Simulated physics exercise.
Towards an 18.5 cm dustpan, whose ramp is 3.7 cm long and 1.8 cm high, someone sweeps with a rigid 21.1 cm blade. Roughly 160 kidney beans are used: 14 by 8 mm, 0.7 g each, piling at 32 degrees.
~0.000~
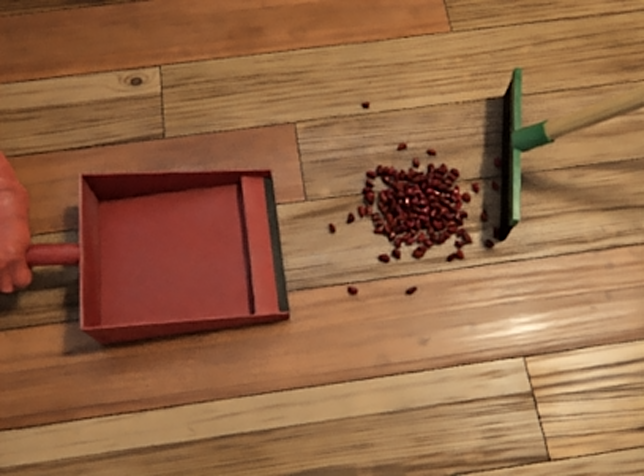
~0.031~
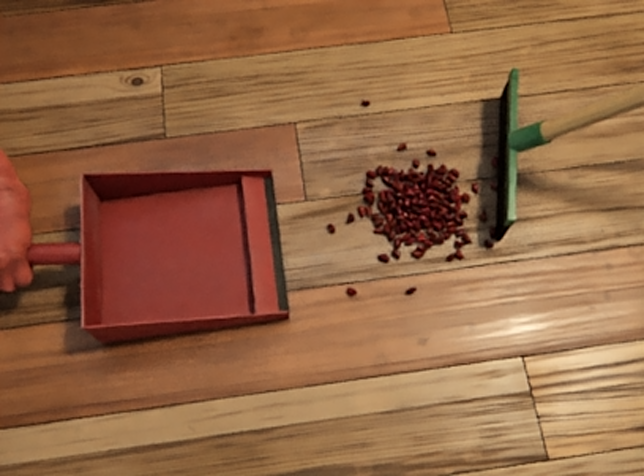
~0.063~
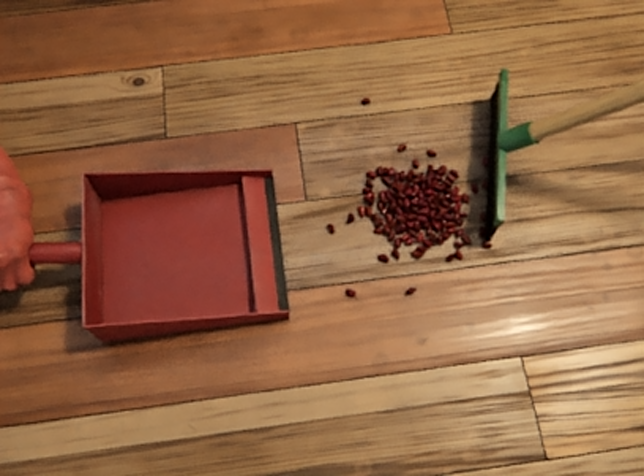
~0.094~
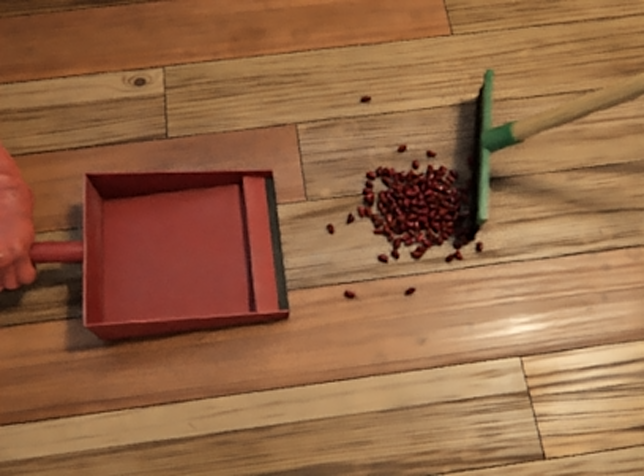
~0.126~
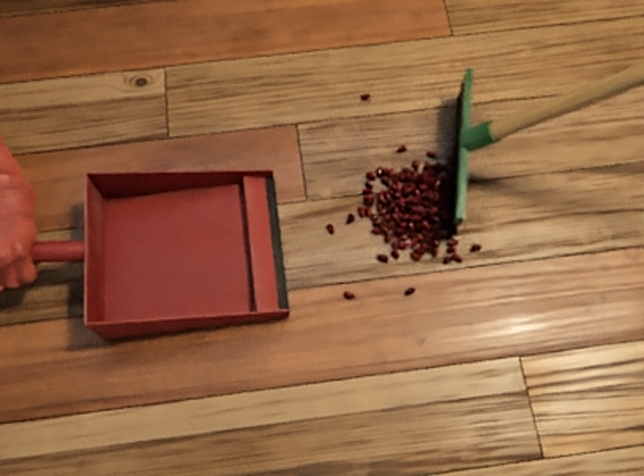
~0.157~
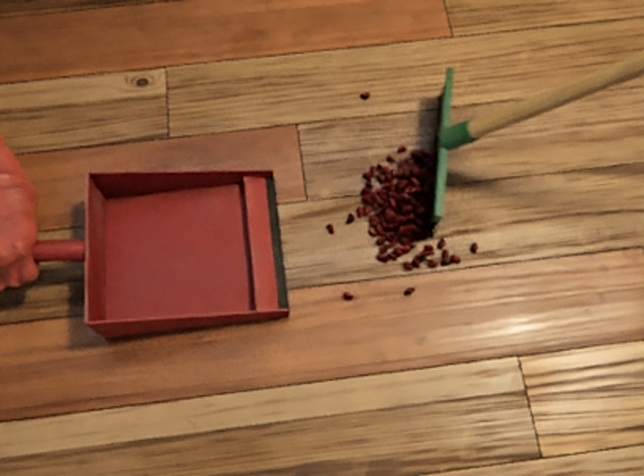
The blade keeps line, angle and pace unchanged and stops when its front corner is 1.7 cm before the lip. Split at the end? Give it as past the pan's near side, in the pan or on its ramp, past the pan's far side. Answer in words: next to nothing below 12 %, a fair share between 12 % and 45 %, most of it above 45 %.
Past the pan's near side - next to nothing; in the pan or on its ramp - a fair share; past the pan's far side - a fair share.
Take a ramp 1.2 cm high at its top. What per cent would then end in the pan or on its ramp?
With that ramp, near 20 per cent.
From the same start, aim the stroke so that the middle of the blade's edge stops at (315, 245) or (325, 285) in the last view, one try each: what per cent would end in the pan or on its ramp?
About 10 and 5 per cent.
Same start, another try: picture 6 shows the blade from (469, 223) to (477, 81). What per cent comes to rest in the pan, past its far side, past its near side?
The pan gets 15, the far side 30 and the near side 0.
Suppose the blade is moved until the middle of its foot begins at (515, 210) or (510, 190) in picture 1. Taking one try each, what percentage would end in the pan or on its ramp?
15 and 20 per cent, roughly.
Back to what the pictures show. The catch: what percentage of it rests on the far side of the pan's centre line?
Something like 100 per cent of the catch.
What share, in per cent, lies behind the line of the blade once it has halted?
My guess is close to 25 per cent.
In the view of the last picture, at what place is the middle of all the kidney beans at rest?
Look around (279, 194) in the last picture.
After 0.28 s, middle of the blade 12 cm from the lip; 0 % over the lip, far side 20 %, near side 0 %.
After 0.36 s, middle of the blade 6 cm from the lip; 0 % over the lip, far side 30 %, near side 0 %.
After 0.58 s, middle of the blade 4 cm from the lip; 20 % over the lip, far side 35 %, near side 0 %.
In the end, at 2.4 s, near side 0 %, pan 15 %, far side 35 %, in front of the lip or behind the blade 45 %.
